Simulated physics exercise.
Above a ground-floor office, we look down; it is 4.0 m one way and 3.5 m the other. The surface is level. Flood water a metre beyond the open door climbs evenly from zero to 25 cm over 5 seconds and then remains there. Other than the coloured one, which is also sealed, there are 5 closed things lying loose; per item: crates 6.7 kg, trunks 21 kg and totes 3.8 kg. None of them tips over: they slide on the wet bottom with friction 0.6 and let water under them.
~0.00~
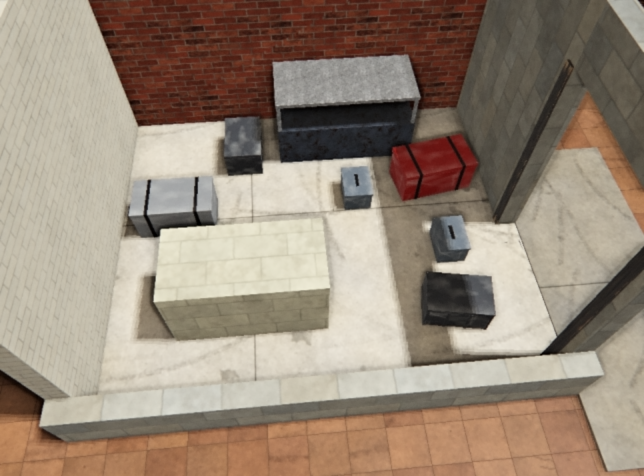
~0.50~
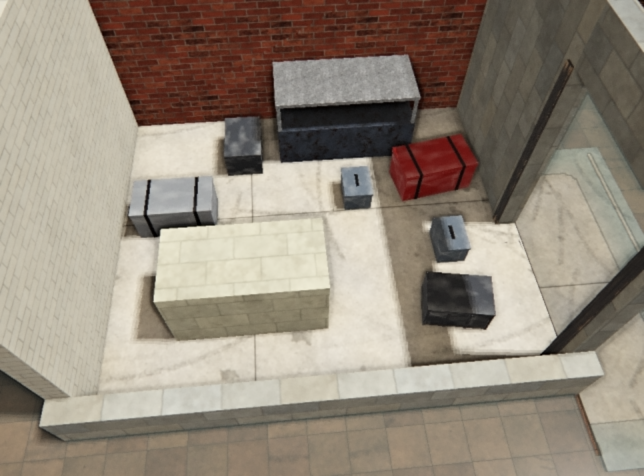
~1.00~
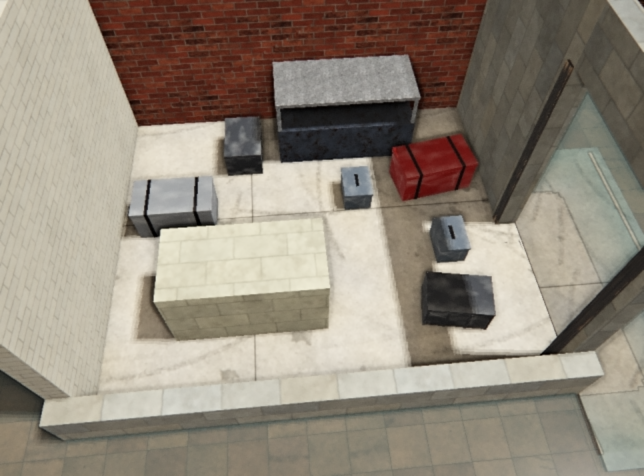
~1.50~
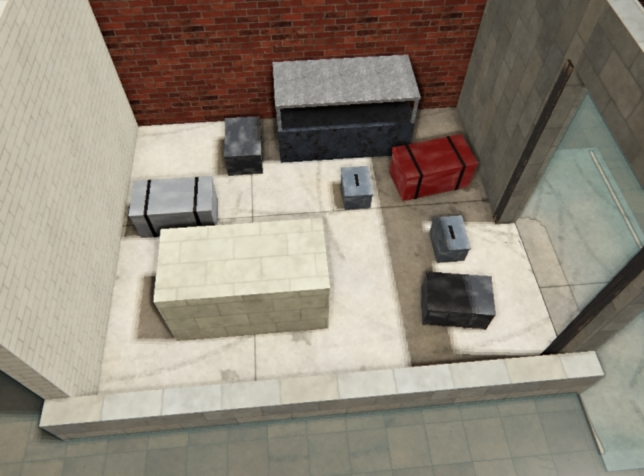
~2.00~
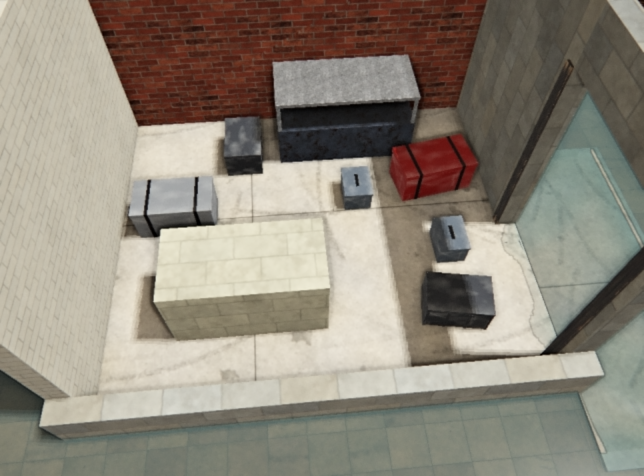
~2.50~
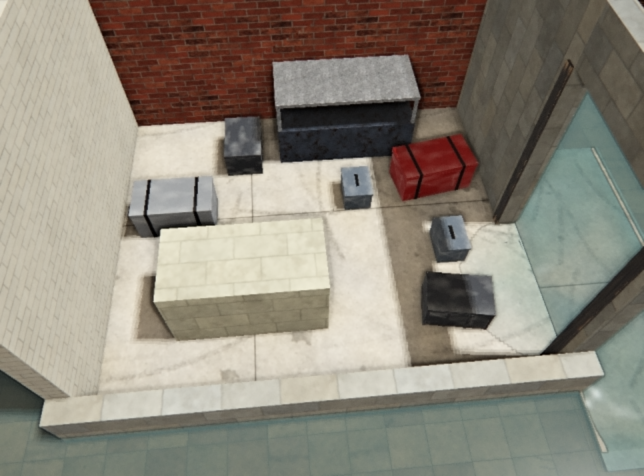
Water spread over the orange tiles outside the walled office, turning them a murky blue-green, then crept in through the opening on the right, while the red trunk and other boxes stayed put.
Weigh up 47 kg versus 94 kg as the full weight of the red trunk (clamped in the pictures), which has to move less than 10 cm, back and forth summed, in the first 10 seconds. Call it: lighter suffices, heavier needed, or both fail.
Lighter suffices.
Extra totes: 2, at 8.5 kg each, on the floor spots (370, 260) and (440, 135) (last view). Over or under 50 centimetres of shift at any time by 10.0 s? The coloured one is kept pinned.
Taking them in order, the first is beyond the line and the second is inside the line.
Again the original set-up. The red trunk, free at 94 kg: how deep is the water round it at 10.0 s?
Something like 6 centimetres.
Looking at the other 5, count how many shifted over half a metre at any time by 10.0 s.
By my count, 5.
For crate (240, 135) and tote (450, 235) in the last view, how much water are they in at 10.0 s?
Depths: Near 20 cm, then near 9 cm.
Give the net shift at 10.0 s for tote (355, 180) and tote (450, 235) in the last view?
40 cm and 120 cm respectively.
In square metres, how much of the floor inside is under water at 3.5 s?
About 2.5 m2.
After 3.5 s the red trunk would be 0 cm from its start with 47 kg and 0 cm from its start with 94 kg; 0 cm of water round it then.
After 4.5 s the red trunk would be 0 cm from its start with 47 kg and 0 cm from its start with 94 kg; 2 cm of water round it then.
After 7.0 s the red trunk would be 0 cm from its start with 47 kg and 0 cm from its start with 94 kg; 3 cm of water round it then.
After 10.0 s the red trunk would be 0 cm from its start with 47 kg and 0 cm from its start with 94 kg; 6 cm of water round it then.
